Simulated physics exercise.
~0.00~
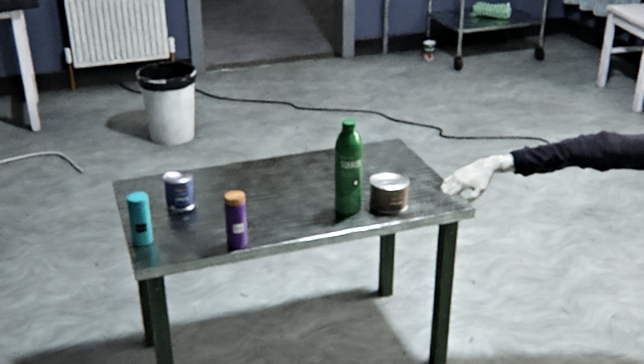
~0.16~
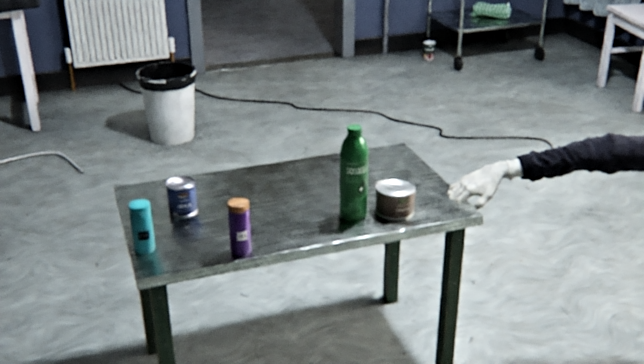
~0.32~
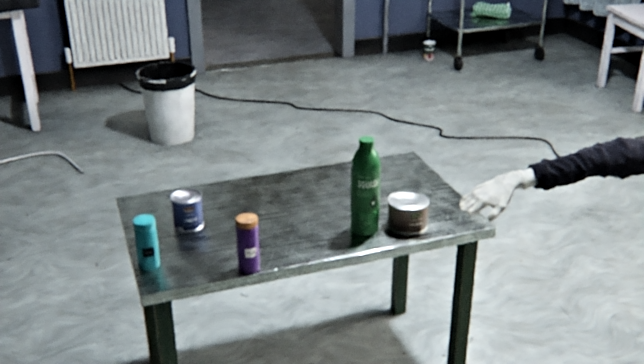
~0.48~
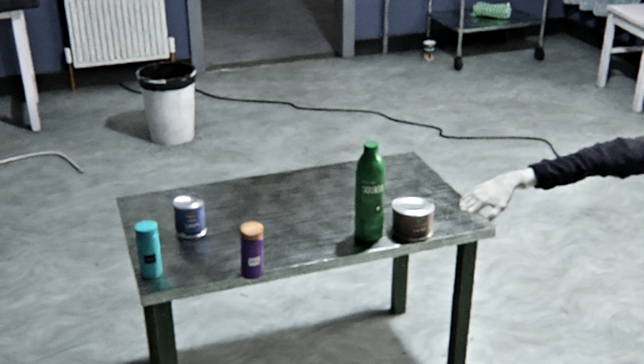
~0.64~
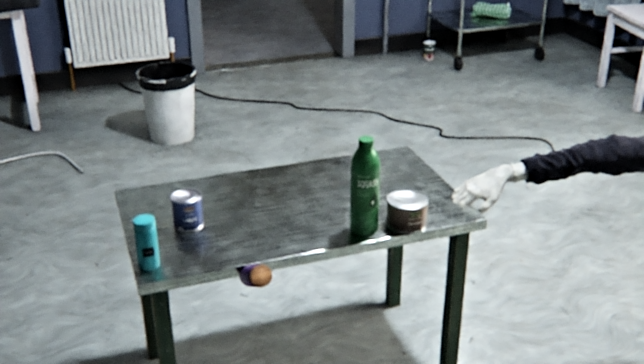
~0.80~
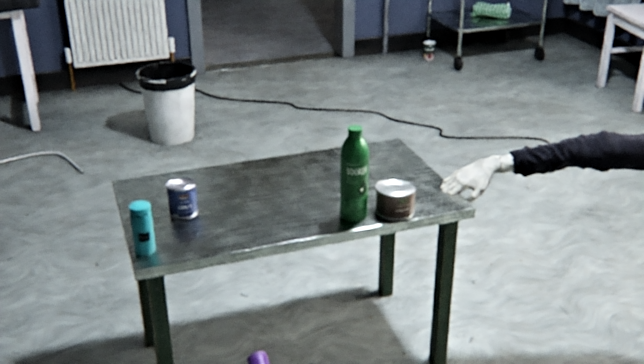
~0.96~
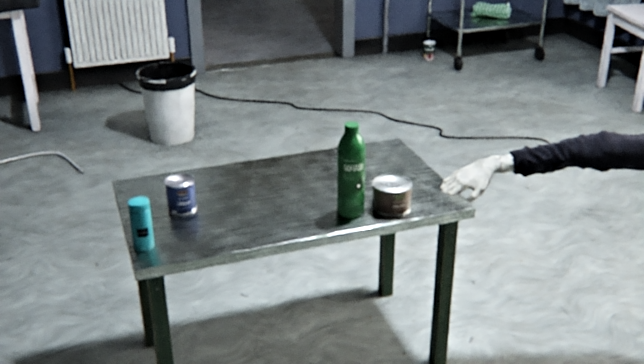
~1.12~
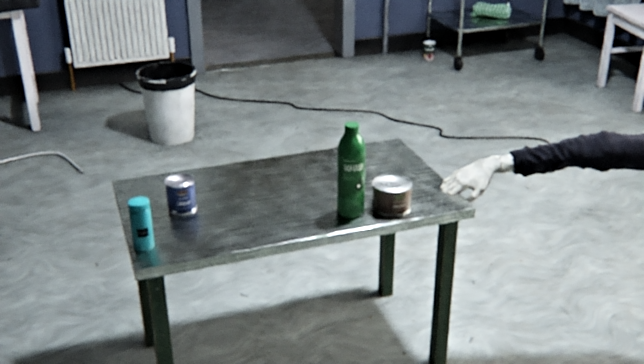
A hand drags the table forward and back, and the purple shaker topples off the front.
